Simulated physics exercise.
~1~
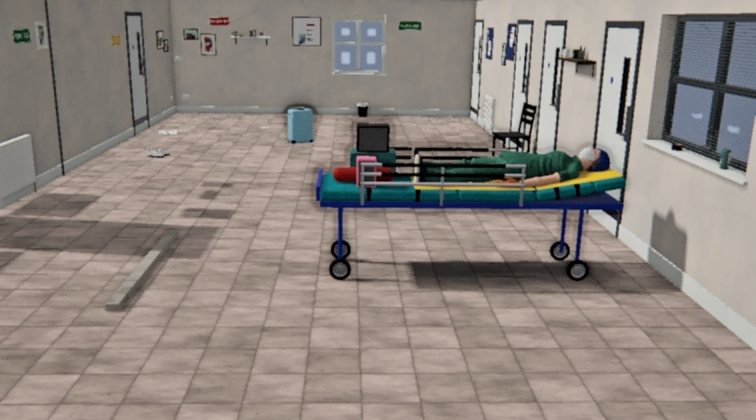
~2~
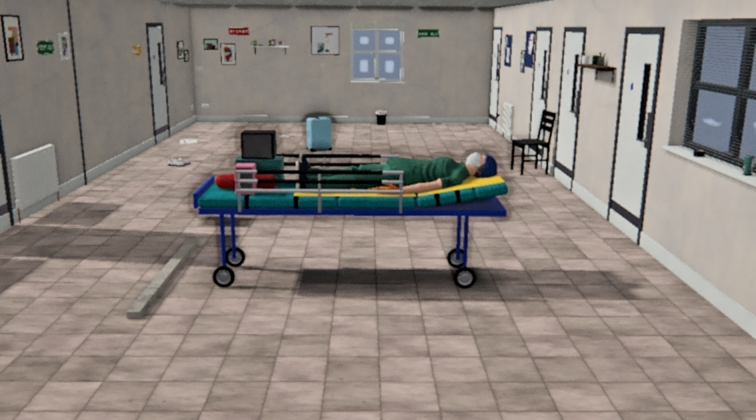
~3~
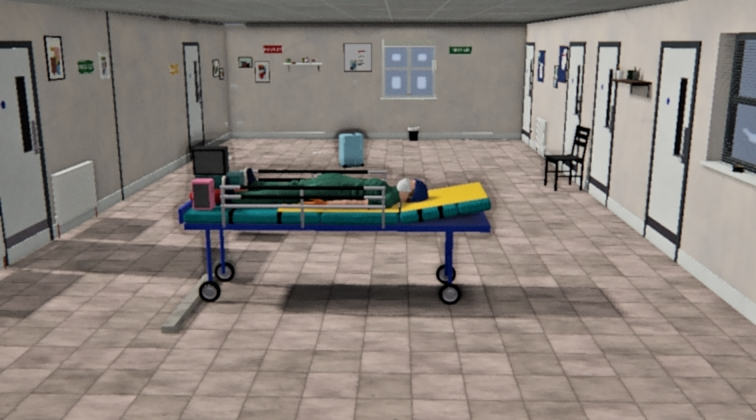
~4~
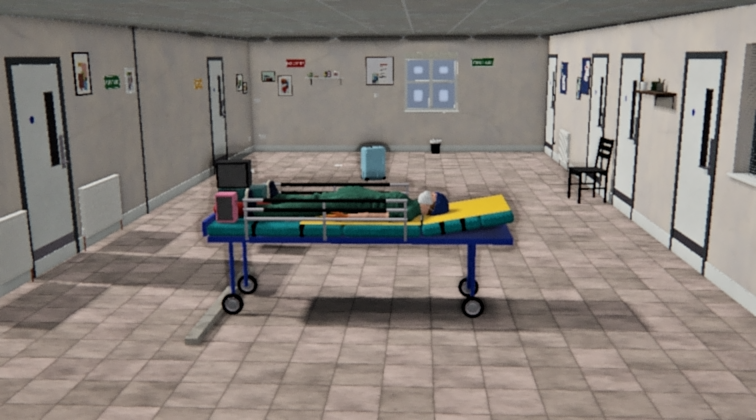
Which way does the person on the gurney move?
The person moves to the left, first riding with the gurney and then sliding feet first along the mattress.
A gurney with blue legs and a teal and yellow mattress carries a limp person in green along a tiled corridor, seen from the side, with the head at the right. A pink pump and a black monitor ride near the left end, while a light blue suitcase stands in the background. The gurney rolls left toward a low pale sill on the floor and halts there. The person slides feet first to the left along the mattress, leaving the yellow head section bare. At the end the person lies still aboard, and the pump and monitor remain upright.
